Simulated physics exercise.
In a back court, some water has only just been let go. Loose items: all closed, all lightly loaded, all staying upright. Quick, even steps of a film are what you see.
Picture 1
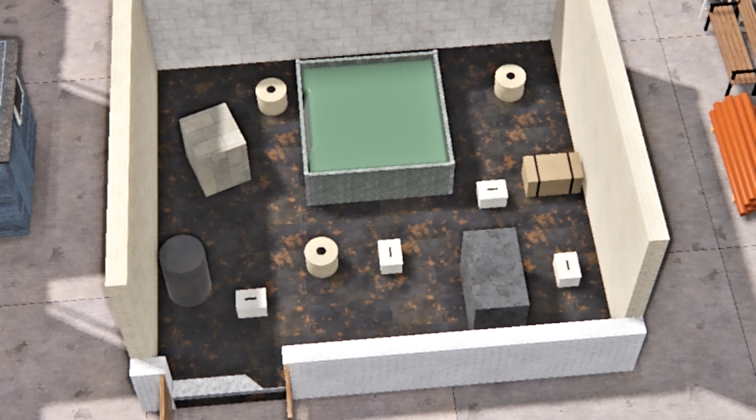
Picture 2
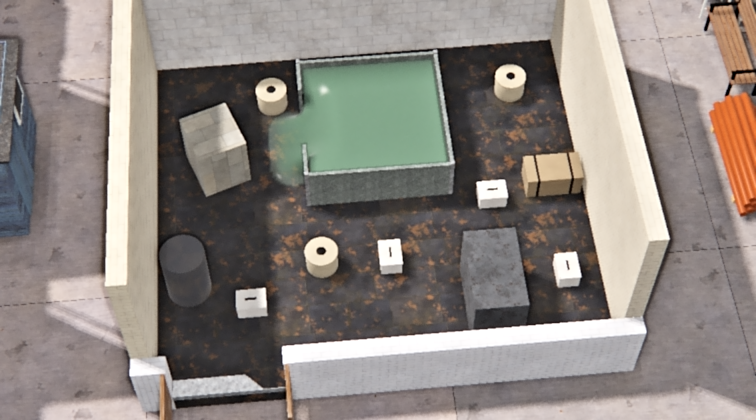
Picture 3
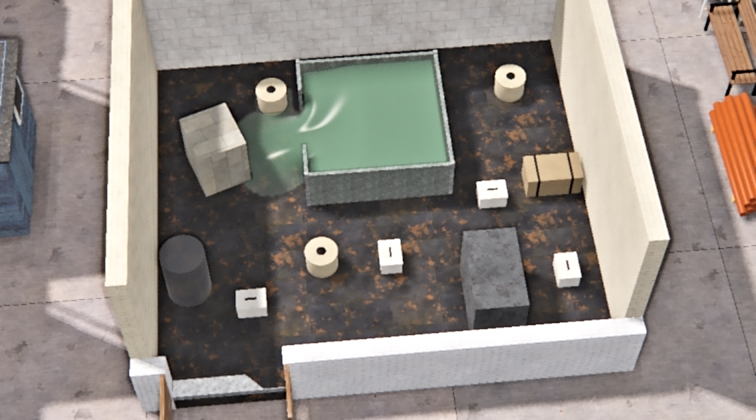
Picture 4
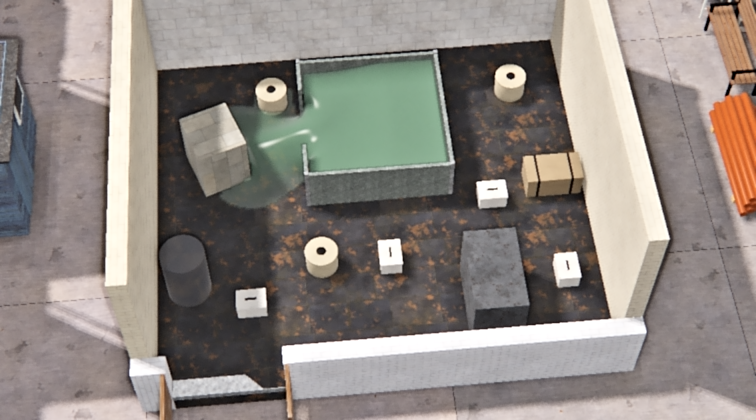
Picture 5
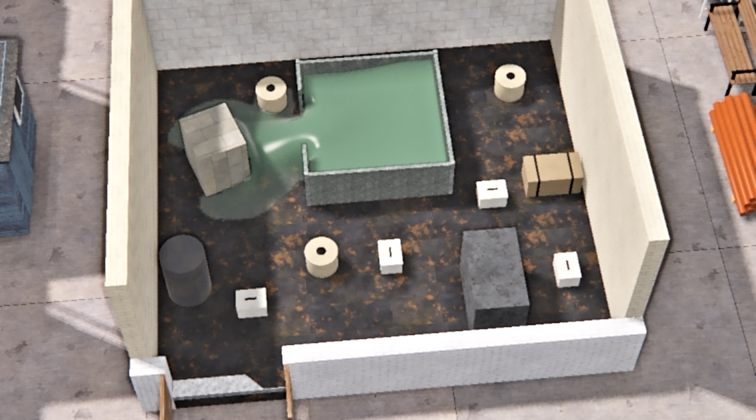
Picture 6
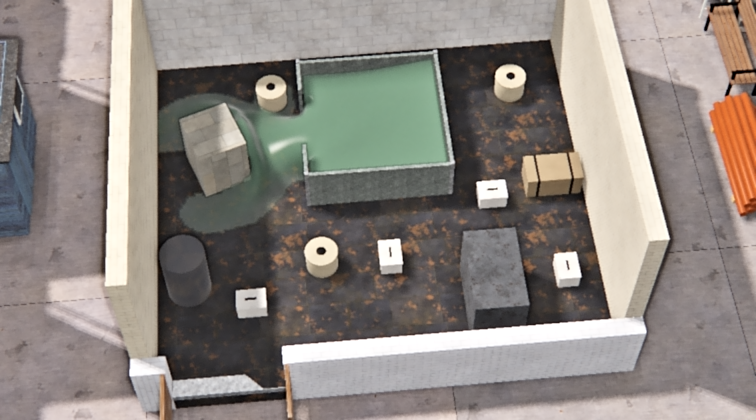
Green water pours from a gap in the tub's left side and spreads around a pale block.
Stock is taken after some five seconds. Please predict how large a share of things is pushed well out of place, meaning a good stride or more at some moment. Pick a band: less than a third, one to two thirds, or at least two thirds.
The fraction is less than a third of them.
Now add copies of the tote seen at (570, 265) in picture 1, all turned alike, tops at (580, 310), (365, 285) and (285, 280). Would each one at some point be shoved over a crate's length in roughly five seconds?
Copy by copy, in order: Largely stays, largely stays, relocated.
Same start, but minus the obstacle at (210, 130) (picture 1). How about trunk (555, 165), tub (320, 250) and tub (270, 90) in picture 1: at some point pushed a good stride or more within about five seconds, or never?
Each in the order asked: Moved little if at all; got moved a good way; got moved a good way.
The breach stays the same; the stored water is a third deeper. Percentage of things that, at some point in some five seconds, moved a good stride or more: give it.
20 per cent.
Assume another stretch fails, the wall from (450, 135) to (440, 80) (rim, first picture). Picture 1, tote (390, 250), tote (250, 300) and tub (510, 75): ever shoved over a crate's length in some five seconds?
Order as asked: Not sent that far; not sent that far; sent that far.
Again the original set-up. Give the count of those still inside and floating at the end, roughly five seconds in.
That would be 2.
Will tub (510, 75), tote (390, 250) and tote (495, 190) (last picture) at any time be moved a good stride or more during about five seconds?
Tally in given order: Less than that / less than that / less than that.
A moment on, 0 of 8 are well off their spots; 0 afloat.
Next, 0 of 8 are well off their spots; 0 afloat.
Later, 2 of 8 are well off their spots; 1 afloat.
In the end, 2 of 8 are well off their spots, and 2 have been at some point; 2 afloat.
